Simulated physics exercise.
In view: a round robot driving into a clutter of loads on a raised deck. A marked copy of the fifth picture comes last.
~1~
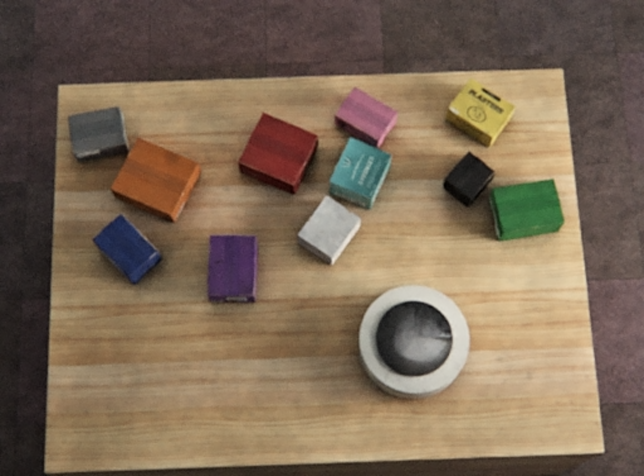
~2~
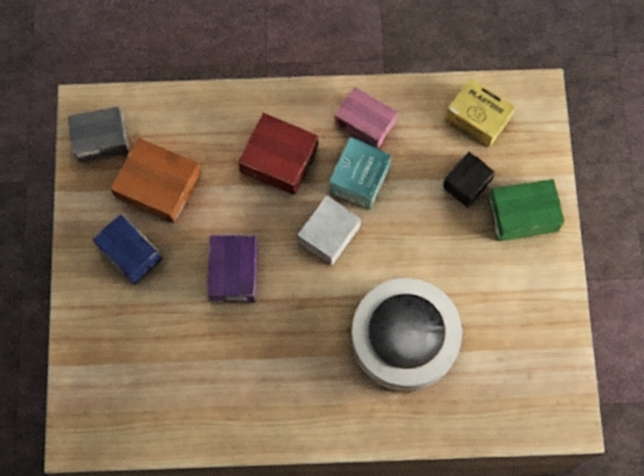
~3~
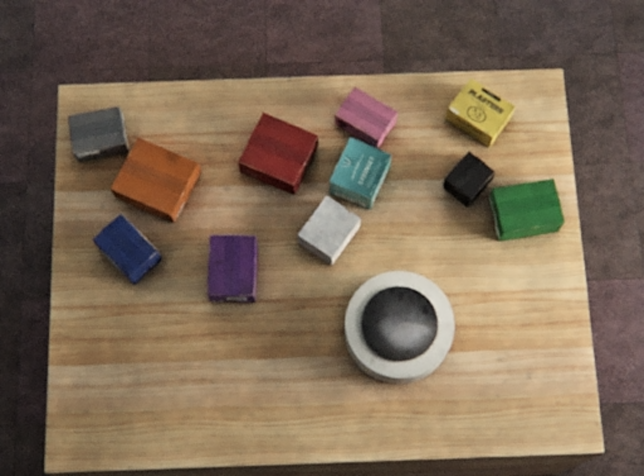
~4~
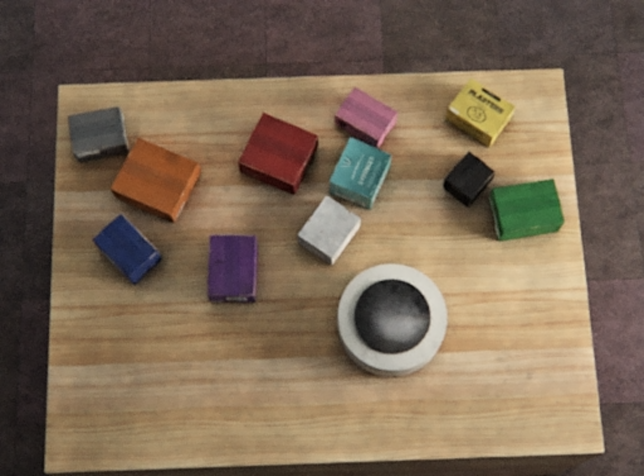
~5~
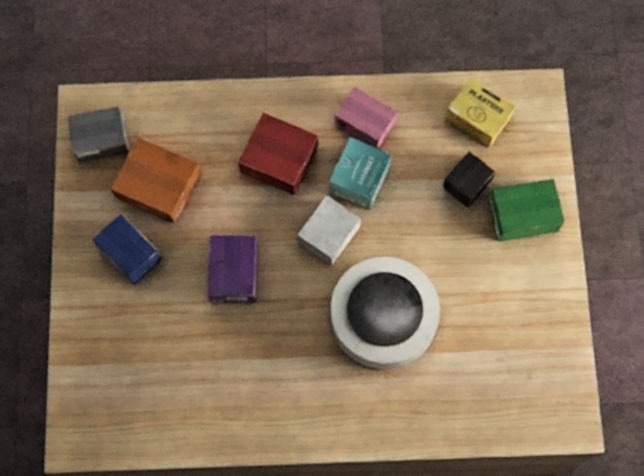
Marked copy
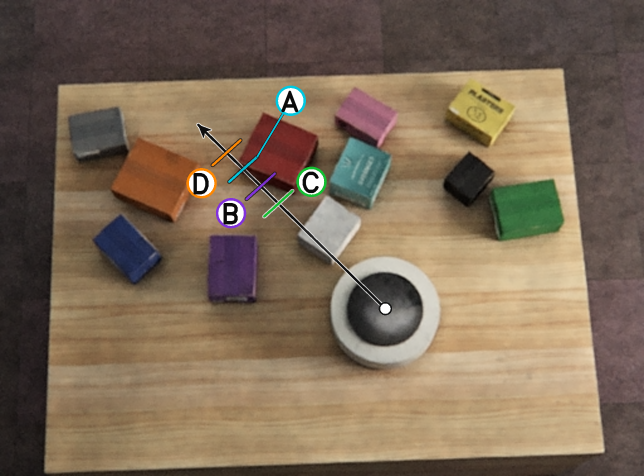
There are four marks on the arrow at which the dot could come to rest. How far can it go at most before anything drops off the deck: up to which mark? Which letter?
B is the last safe stop.
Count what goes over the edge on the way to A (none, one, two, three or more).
By then, one.
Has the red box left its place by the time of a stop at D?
Yes.
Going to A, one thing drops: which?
The red box.
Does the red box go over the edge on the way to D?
Yes.
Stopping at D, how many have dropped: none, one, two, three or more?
In all, one.
On the marked copy, A at (244, 169); B at (261, 187); C at (279, 204); D at (227, 152); the arrow from (385, 309) to (198, 125); the white dot at (385, 309).
With B. Early on, robot (339, 268); turquoise box (360, 169); white crate (311, 205).
Further on, robot (295, 225); red box (262, 115); white crate (270, 162).
At the end, robot (262, 193); red box (254, 80); white crate (244, 128); nothing has fallen.
As for the rest, A drops the red box; C is safe but short; D drops the red box.
